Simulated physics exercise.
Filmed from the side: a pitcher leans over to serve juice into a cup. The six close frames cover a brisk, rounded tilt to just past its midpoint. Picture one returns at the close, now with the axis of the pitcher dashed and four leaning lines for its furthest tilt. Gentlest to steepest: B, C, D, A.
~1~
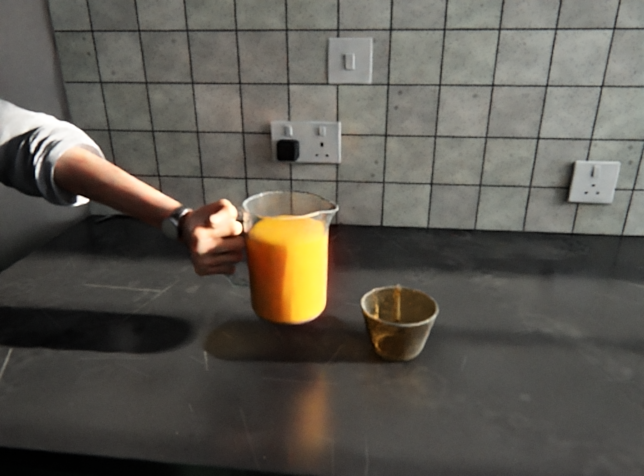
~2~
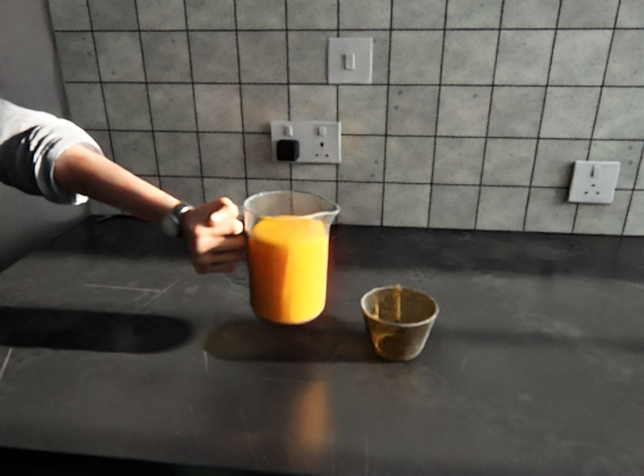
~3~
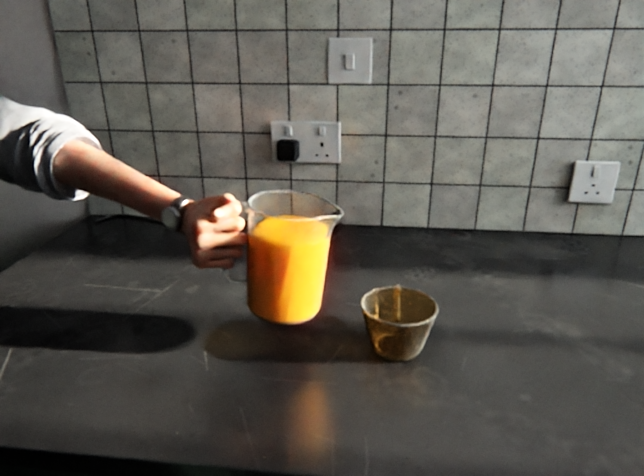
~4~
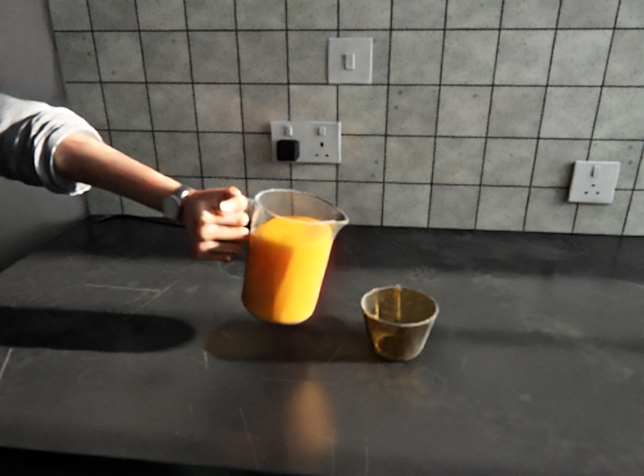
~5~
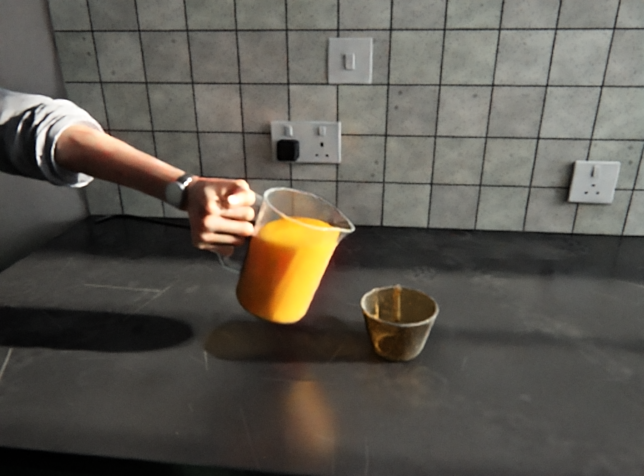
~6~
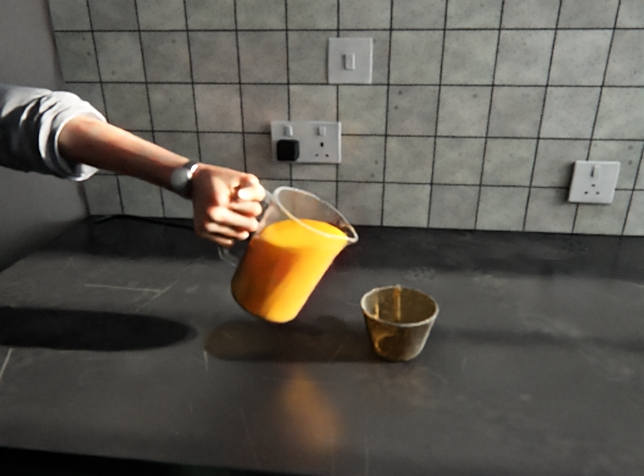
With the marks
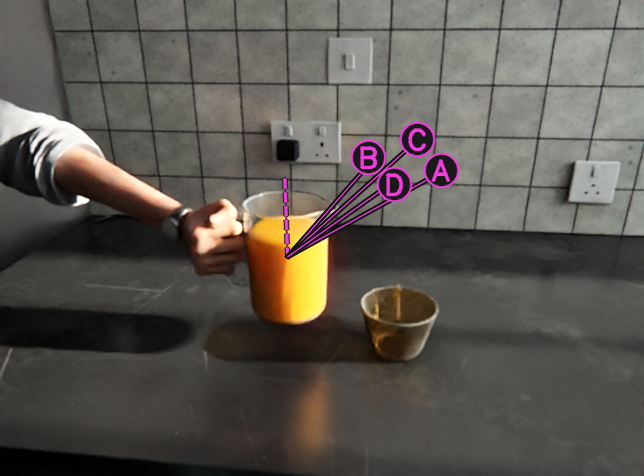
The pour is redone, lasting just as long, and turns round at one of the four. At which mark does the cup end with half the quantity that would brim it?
The answer is tilt A.
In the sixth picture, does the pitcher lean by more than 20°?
Yes, it does.
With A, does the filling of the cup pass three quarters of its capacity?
No, it does not.
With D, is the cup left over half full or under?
Under.
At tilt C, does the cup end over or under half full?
Under.
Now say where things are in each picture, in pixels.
Upright, lip at (336, 208); rim of the cup round (399, 304); nothing has left yet, in the first frame.
Upright, lip at (338, 209); nothing has left yet, in the second frame.
Tipped about 6°, lip at (341, 213); nothing has left yet, in the third frame.
Tipped about 12°, lip at (347, 220); nothing has left yet, in the fourth frame.
Tipped about 20°, lip at (352, 228); nothing has left yet, in the fifth frame.
Tipped about 29°, lip at (356, 238); nothing has left yet, in the sixth frame.
In magenta, A at (426, 180); B at (360, 173); C at (405, 151); D at (378, 192).
With A, the cup ends with about 51 % of what it can hold.
With B, the cup ends with about 10 % of what it can hold.
With C, the cup ends with about 20 % of what it can hold.
With D, the cup ends with about 34 % of what it can hold.
